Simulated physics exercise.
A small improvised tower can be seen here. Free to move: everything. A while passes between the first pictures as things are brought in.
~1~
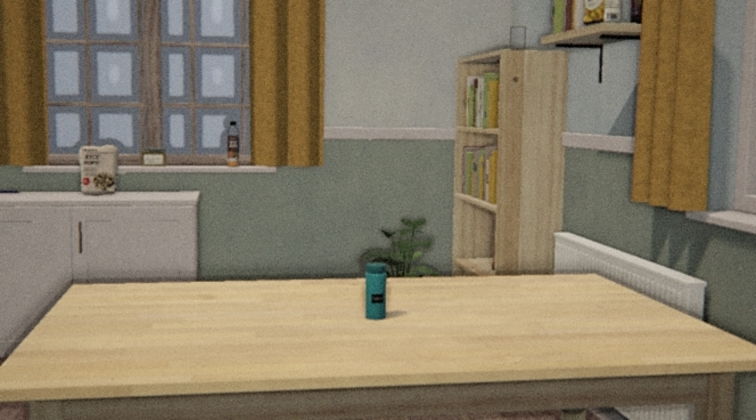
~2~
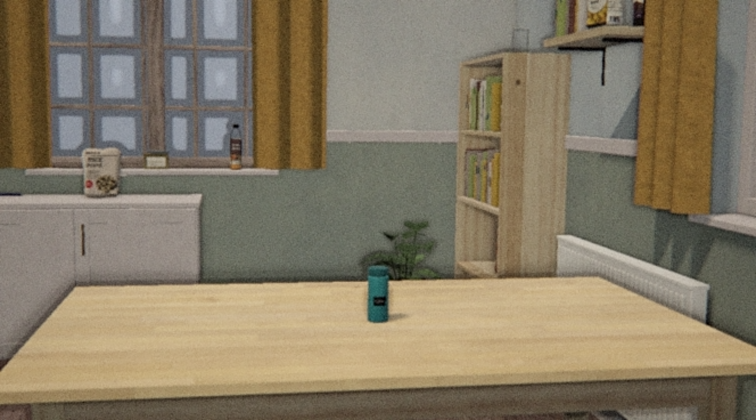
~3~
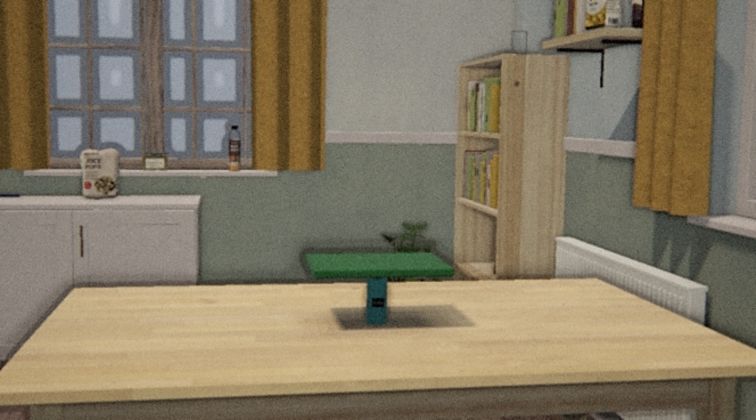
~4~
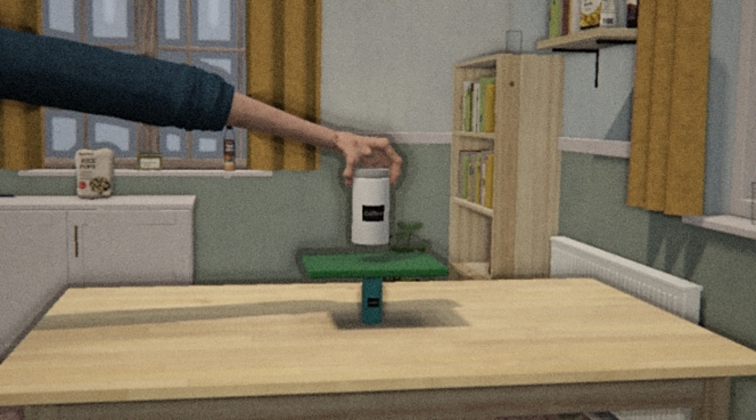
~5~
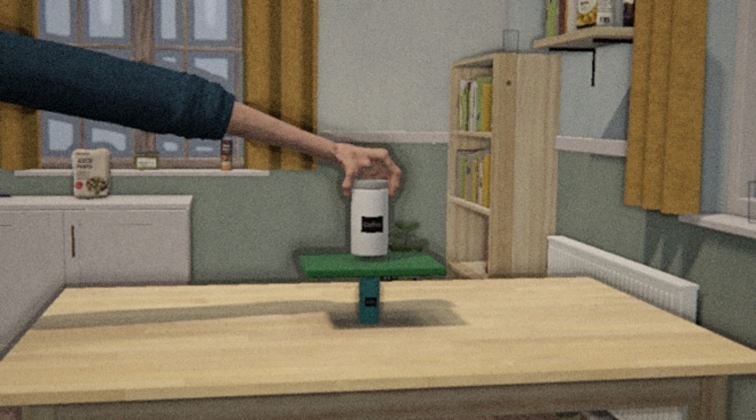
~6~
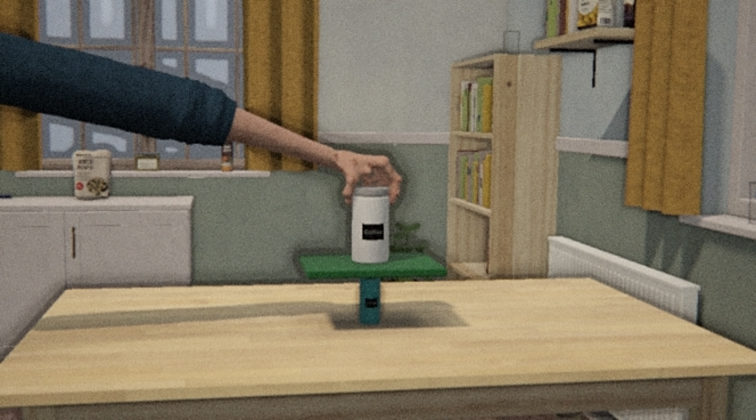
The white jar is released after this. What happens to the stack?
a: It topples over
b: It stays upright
The answer is b.
Then, 0.30 s past the last view, nothing moves.
Then, 1.00 s past the last view, white jar resting near (371, 225).
Finally, all 3 still in place. Final places as the last picture's camera would see them, white jar near (370, 225). The stack holds.
